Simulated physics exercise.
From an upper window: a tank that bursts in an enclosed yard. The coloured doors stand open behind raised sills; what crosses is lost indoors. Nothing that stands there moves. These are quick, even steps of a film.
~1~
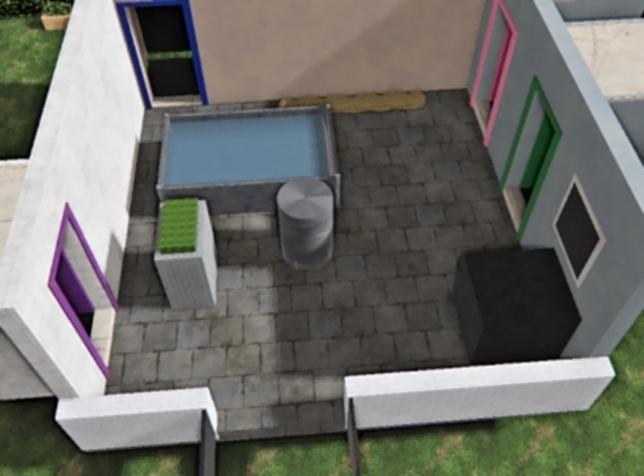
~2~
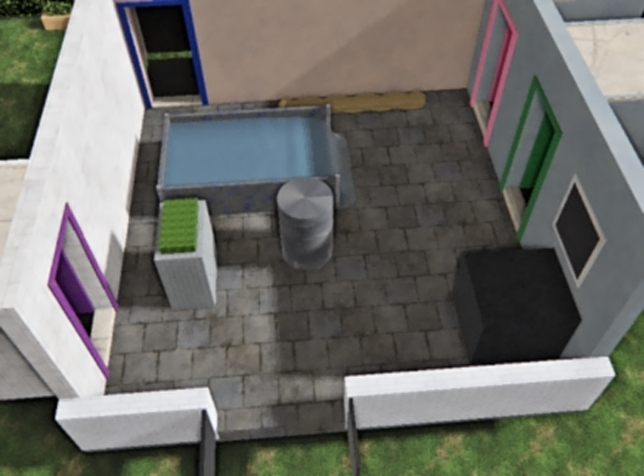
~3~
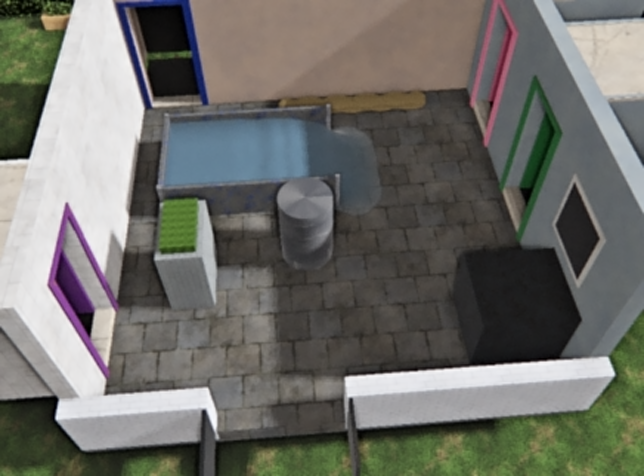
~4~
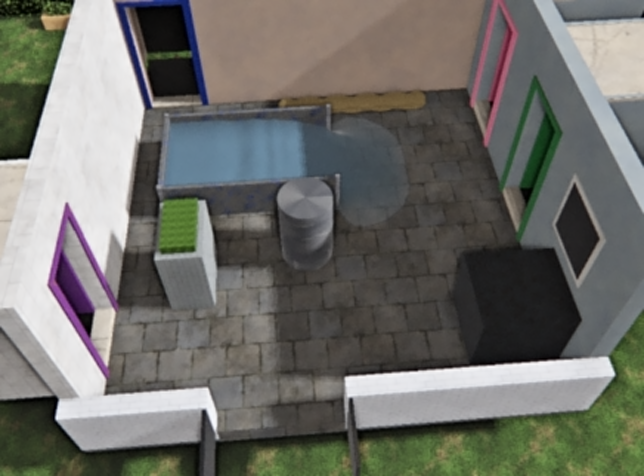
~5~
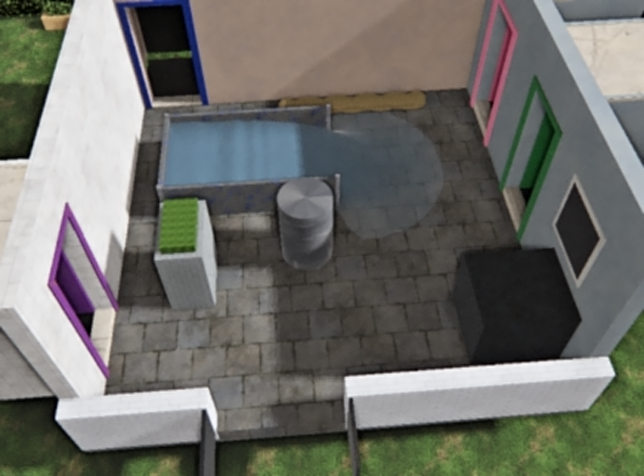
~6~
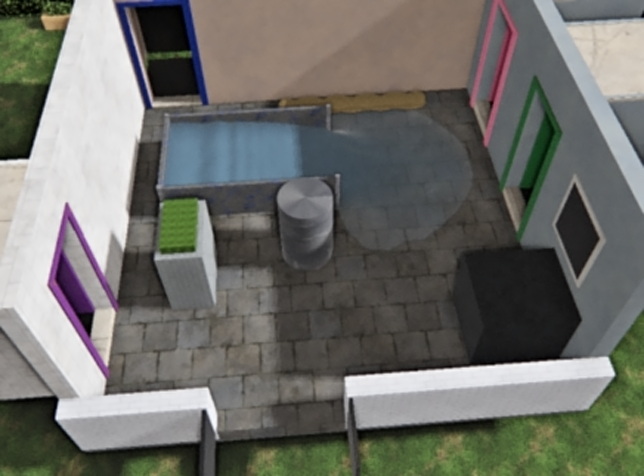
Water pours from the right end of an open tank and spreads across the paved yard.
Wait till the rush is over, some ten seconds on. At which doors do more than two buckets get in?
In the end: The green door takes more than that; the pink door takes more than that; the purple door stays under that; the blue door takes more than that.
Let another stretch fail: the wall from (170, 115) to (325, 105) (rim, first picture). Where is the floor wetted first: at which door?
The blue one.
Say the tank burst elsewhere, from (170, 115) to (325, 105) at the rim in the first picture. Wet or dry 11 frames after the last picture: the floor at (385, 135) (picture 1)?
There: Under water.
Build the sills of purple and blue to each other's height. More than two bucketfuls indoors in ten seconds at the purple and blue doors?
My reading: Purple is over, blue stays under.
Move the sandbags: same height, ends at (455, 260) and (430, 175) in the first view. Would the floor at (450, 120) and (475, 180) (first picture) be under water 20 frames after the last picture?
In turn: Flooded, flooded.
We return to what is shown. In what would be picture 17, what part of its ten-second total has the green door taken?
Roughly 25 per cent.
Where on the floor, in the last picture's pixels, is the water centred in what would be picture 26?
Near (377, 176).
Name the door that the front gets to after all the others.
It is the one in purple.
A moment on, water covers 30 % of the floor; the green door under two buckets in, the pink door under two buckets in, the purple door not reached, the blue door not reached.
Next, water covers 35 % of the floor; the green door over two buckets in, the pink door over two buckets in, the purple door not reached, the blue door not reached.
Then, water covers 40 % of the floor; the green door over two buckets in, the pink door far over two buckets in, the purple door not reached, the blue door not reached.
Later, water covers 85 % of the floor; the green door far over two buckets in, the pink door far over two buckets in, the purple door wet at the sill, nothing in, the blue door under two buckets in.
In the end, water covers 95 % of the floor; the green door far over two buckets in, the pink door far over two buckets in, the purple door wet at the sill, nothing in, the blue door over two buckets in.
